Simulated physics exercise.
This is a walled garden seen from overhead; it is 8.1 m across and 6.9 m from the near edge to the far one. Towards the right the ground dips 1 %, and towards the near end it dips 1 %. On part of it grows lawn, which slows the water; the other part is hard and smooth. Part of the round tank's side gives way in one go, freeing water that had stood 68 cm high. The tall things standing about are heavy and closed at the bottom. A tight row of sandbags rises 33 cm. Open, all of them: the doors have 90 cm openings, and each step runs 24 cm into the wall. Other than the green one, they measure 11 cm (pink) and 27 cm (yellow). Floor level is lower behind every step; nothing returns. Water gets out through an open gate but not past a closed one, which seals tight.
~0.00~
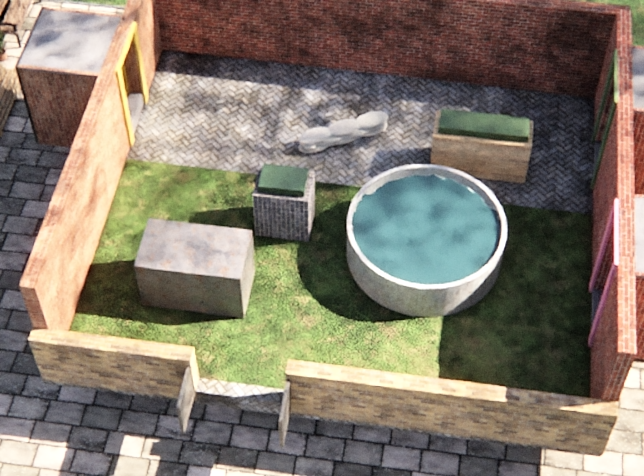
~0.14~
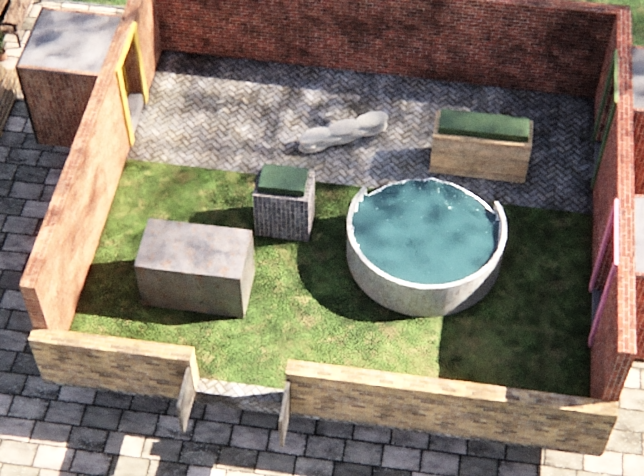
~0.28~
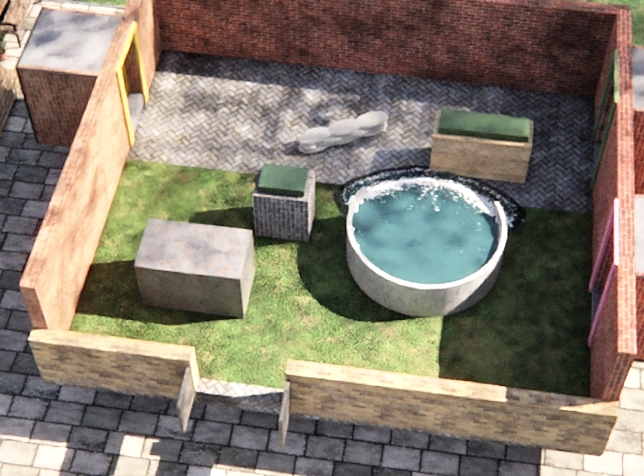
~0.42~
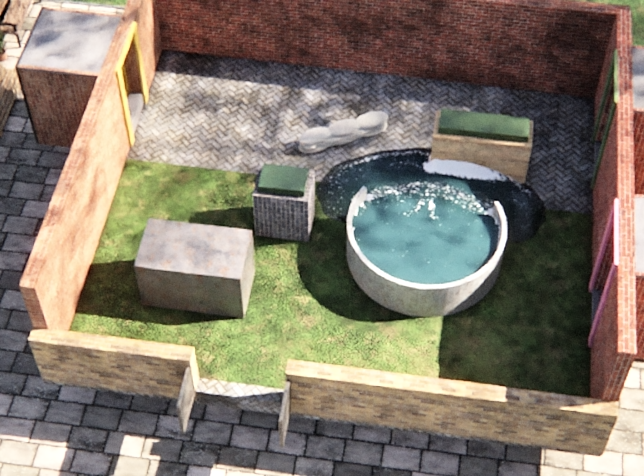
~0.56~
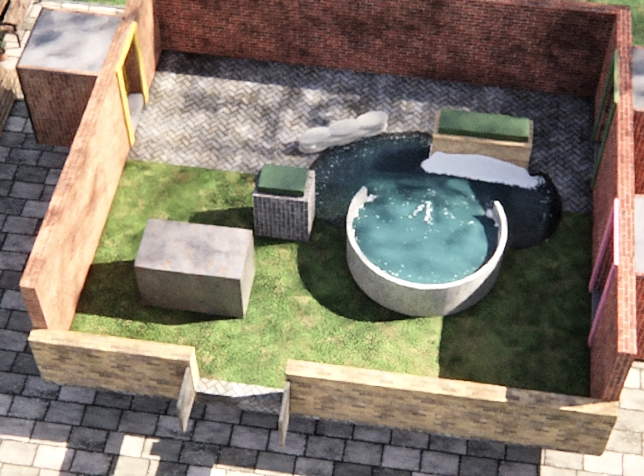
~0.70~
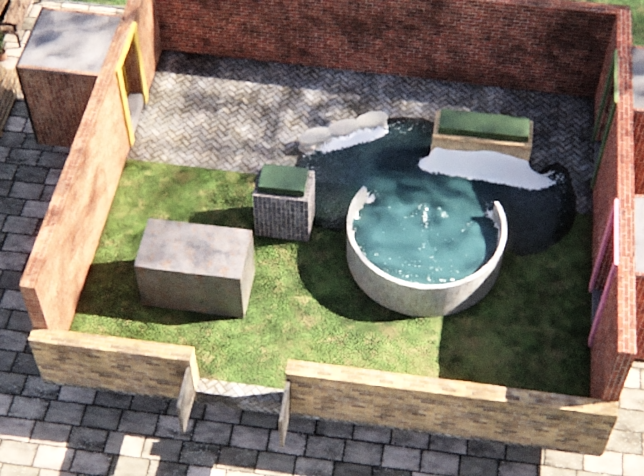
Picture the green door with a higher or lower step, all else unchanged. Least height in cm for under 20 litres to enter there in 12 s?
Roughly 17 cm.
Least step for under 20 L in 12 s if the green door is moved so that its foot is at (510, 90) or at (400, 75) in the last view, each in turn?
About 11.5 cm, then about 19 cm.
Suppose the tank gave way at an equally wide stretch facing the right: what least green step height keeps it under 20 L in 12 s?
Some 14.0 cm.
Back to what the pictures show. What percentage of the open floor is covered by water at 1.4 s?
I'd say near 20 percent.
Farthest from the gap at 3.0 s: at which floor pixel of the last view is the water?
(137, 128).
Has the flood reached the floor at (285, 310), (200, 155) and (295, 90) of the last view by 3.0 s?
Point by point, the first is spared, the second awash and the third awash.
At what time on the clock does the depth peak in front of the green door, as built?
The level tops out near 4.0 seconds.
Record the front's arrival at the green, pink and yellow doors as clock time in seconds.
Arrival times - green 0.9 seconds, pink 2.0 seconds, yellow 3.0 seconds.
After 1.4 s water covers 20 % of the floor, deepest (46 cm) near (447, 180); 17 cm at the green door, 8 litres in over its 10 cm step.
After 3.0 s water covers 50 % of the floor, deepest (27 cm) near (586, 106); 14 cm at the green door, 42 litres in over its 10 cm step.
After 12.0 s water covers 95 % of the floor, deepest (12 cm) near (579, 429); 6 cm at the green door, 92 litres in over its 10 cm step.
At the green door as built, the water arrived by 1.0 s and peaked near 20 cm at 4.2 s.
With a step of 15 cm, 30 litres would have come in within the 12 s; with 20.5 cm, 7 litres. So under 20 litres takes about 17 cm.
